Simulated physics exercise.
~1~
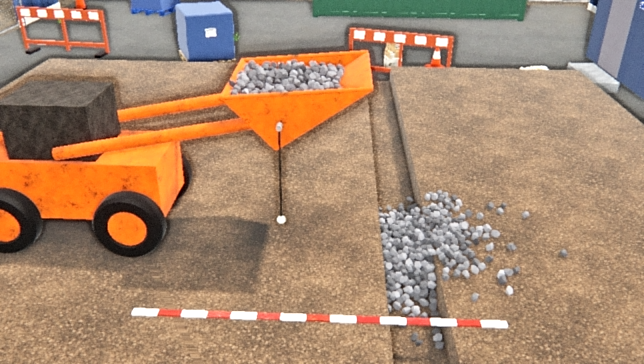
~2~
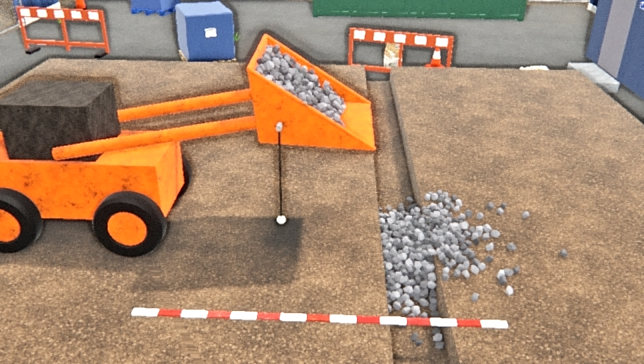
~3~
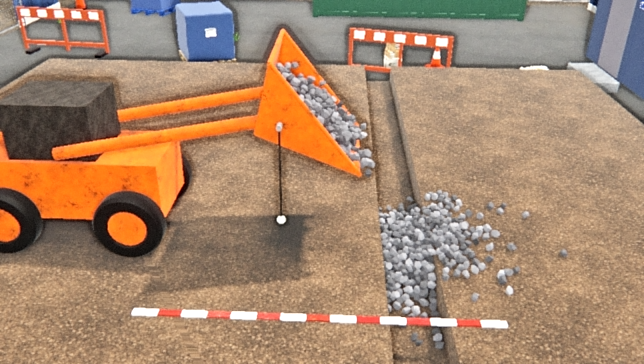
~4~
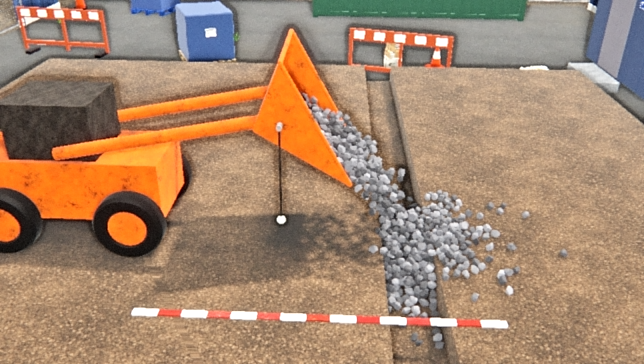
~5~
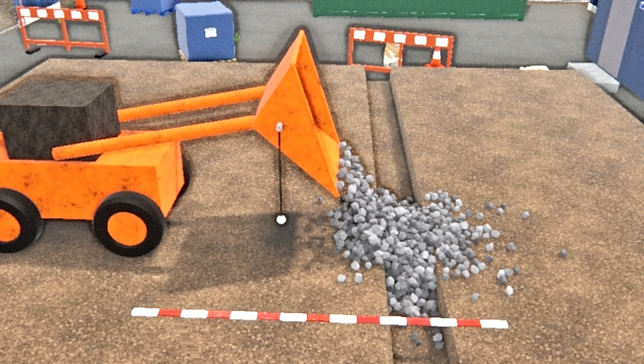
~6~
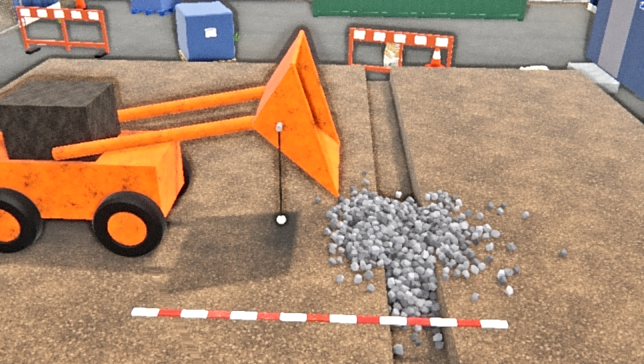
An orange loader tips its raised bucket, pouring grey stones into and beside the narrow trench.
